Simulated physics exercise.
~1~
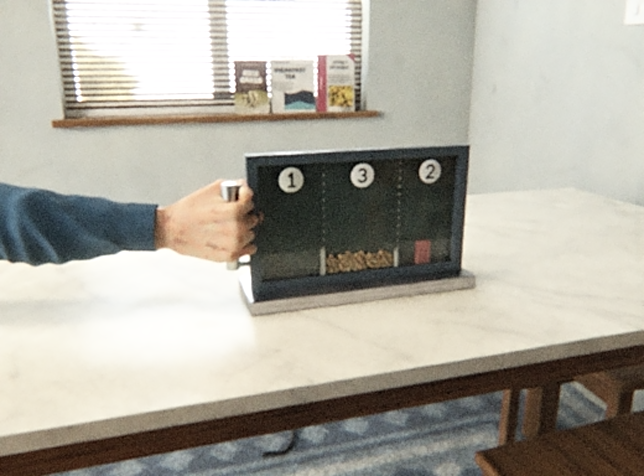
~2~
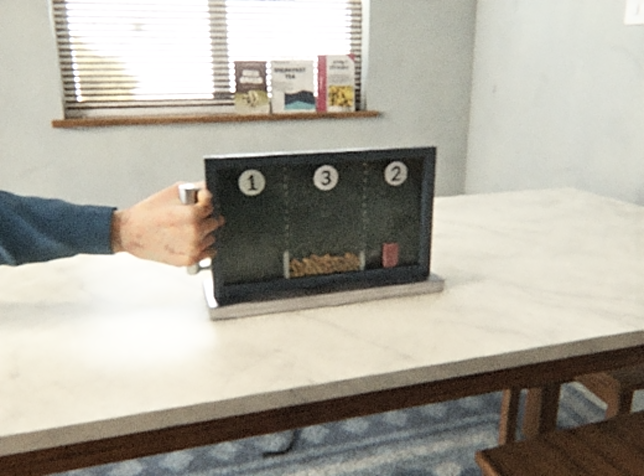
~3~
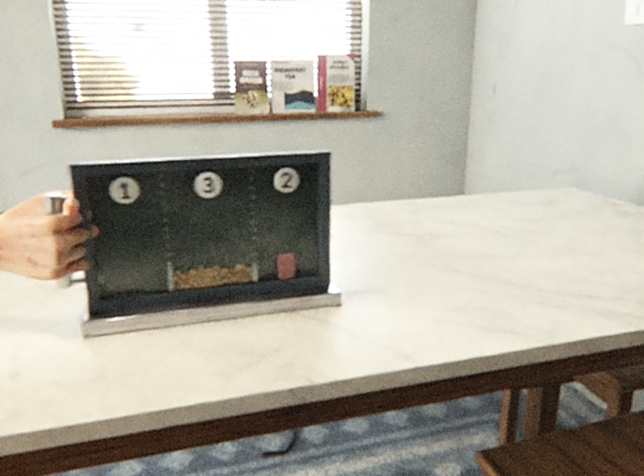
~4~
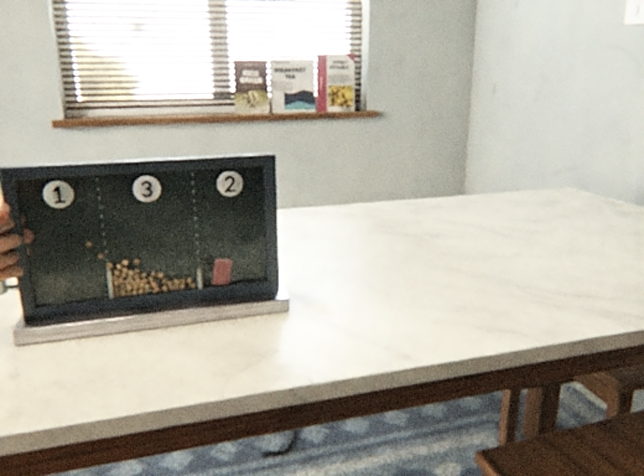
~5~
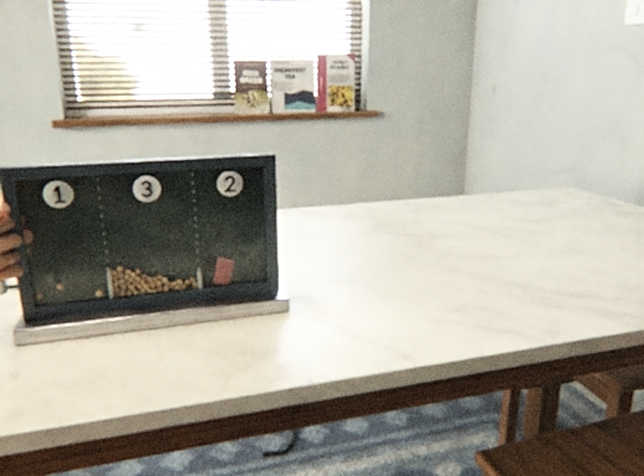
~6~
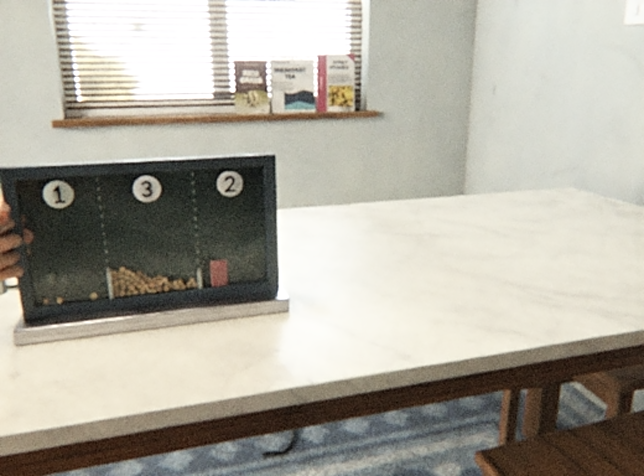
At the start, a hand in a blue sleeve grips the handle of a flat, dark-framed case on a pale tabletop, with small wooden beads piled in its middle strip and a red block sitting in the right one. The hand draws the case to the left, slowly at first and then farther across the table. As the case stops near the left edge of the view, a few beads hop over into the left strip, and the red block tilts. The block then settles upright. At the end, the case stands still with most beads in the middle, a few in the left strip and none in the right.
